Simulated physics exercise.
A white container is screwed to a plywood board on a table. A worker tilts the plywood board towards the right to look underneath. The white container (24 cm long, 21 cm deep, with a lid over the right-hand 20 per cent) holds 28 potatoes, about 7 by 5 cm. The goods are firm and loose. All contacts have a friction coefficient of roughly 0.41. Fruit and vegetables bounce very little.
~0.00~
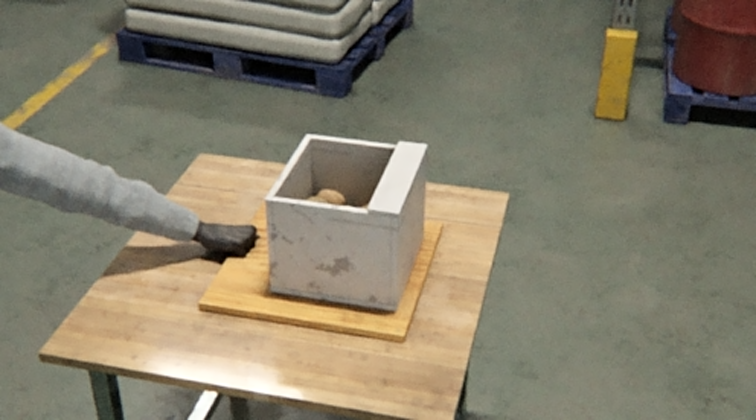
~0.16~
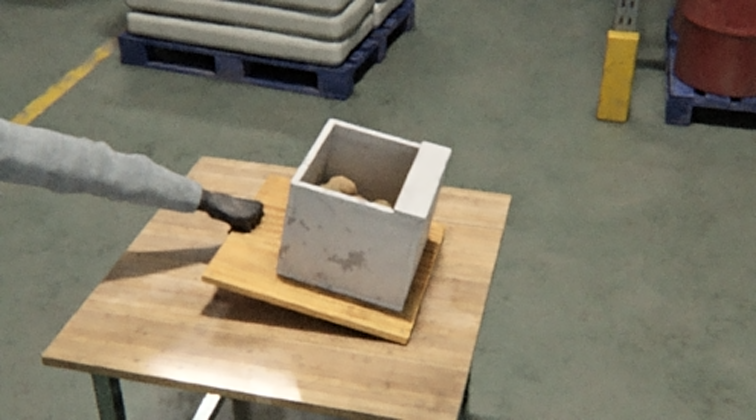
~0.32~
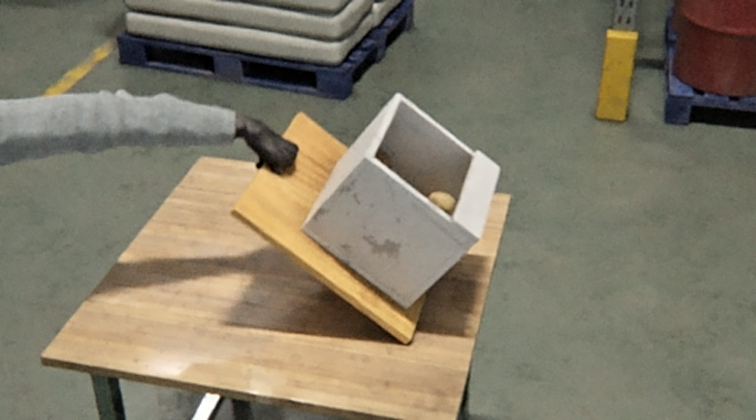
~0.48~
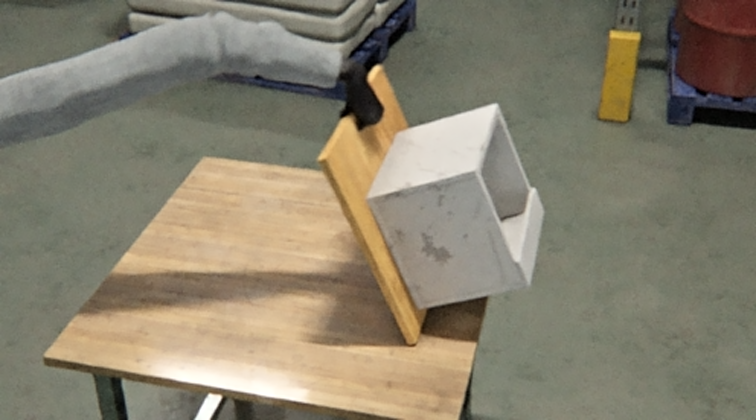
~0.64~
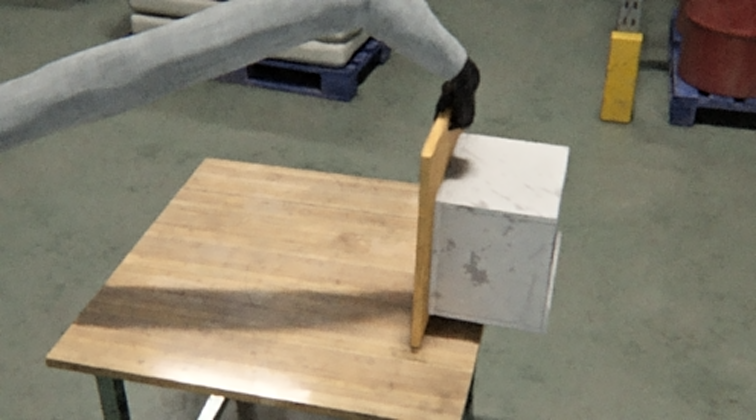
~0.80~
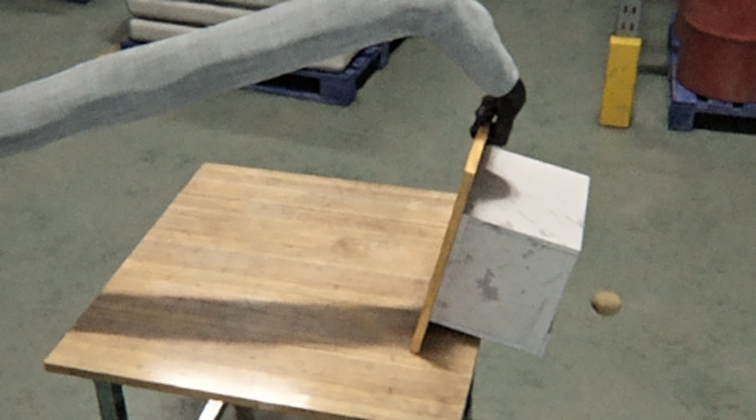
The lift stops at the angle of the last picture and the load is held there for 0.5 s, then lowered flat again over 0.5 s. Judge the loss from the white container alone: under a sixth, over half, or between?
It sheds from a sixth to a half of them.
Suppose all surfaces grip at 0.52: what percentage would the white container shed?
Then white container 40 per cent.
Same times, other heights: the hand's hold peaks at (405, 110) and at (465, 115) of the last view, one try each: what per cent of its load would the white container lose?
White container 0 then 10 per cent.
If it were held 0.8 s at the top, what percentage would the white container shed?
Then white container 30 per cent.
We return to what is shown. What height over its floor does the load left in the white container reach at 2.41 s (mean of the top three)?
Roughly 10 cm high.
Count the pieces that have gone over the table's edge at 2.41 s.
Roughly 8.
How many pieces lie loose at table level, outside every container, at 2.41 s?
About 0.
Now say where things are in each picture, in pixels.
In the first picture (places track the rim corner closest to us here), white container (392, 215); tipped 0°; all still inside.
The second picture shows white container (418, 218); tipped 11°.
The third picture shows white container (472, 236); tipped 36°.
The fourth picture shows white container (523, 280); tipped 66°.
The fifth picture shows white container (542, 326); tipped 91°.
The sixth picture shows white container (540, 349); tipped 102°; 1 out, the lowest potato at (606, 304).
After 1.06 s, tilt 102°; the white container is down by 4 of 28.
After 1.38 s, tilt 95°; the white container is down by 7 of 28.
After 1.83 s, tilt 0°; the white container is down by 9 of 28.
When it is over (at 2.41 s), the white container is down by 9 of 28. Asked share, 9 of 28, 32 per cent.
